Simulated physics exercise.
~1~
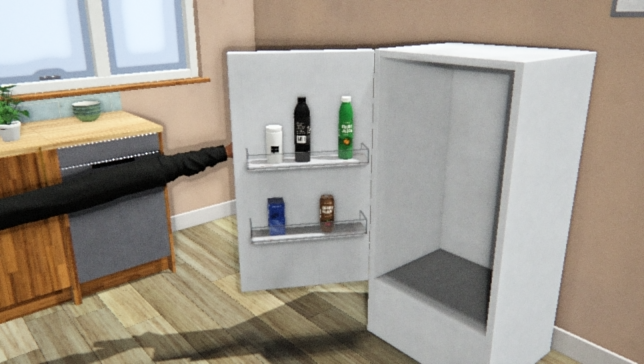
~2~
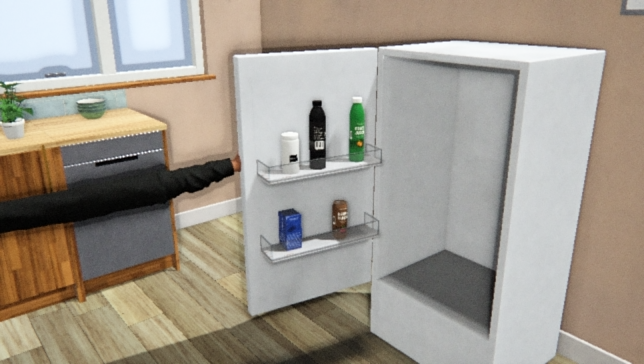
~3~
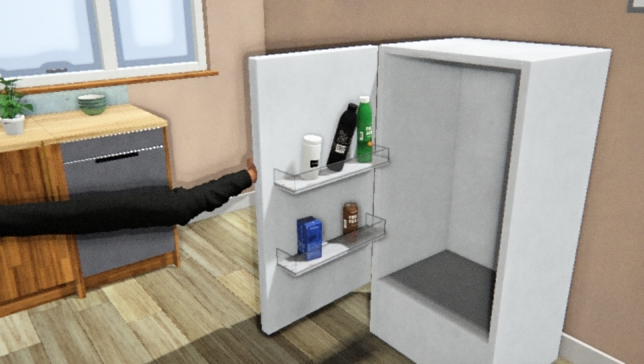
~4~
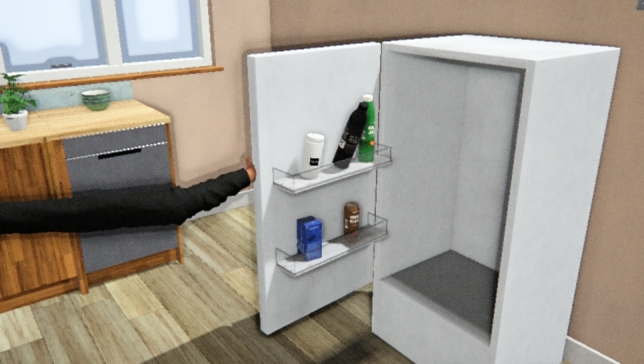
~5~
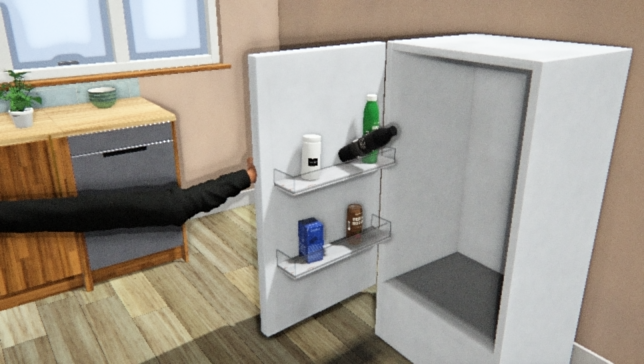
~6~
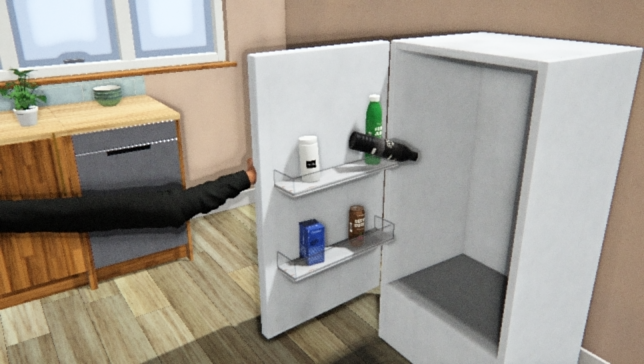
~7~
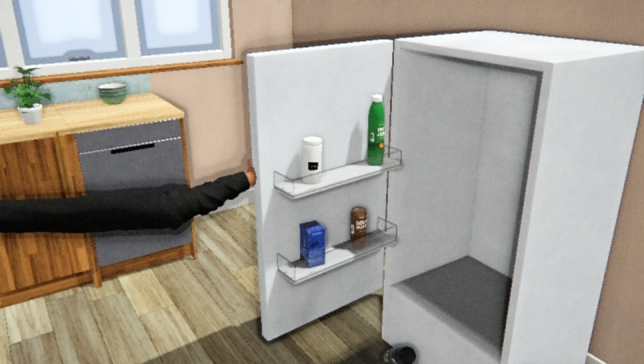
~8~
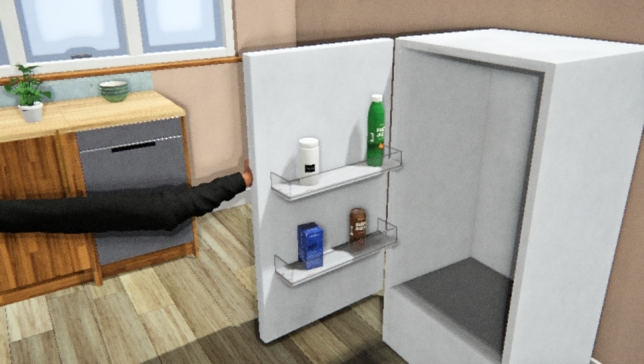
At first, a fridge door stands open in a kitchen, with a white jar, a black bottle and a green bottle on its upper rack and a blue carton and a brown container below, while a dark-sleeved arm reaches toward the door's edge. The door swings a little and the items stay upright. Then the black bottle leans right against the green one. It tips further, sticks out past the rack's end on its side, and drops toward the floor, disappearing from view. The other four items remain standing on their racks, the hand still at the door's edge.
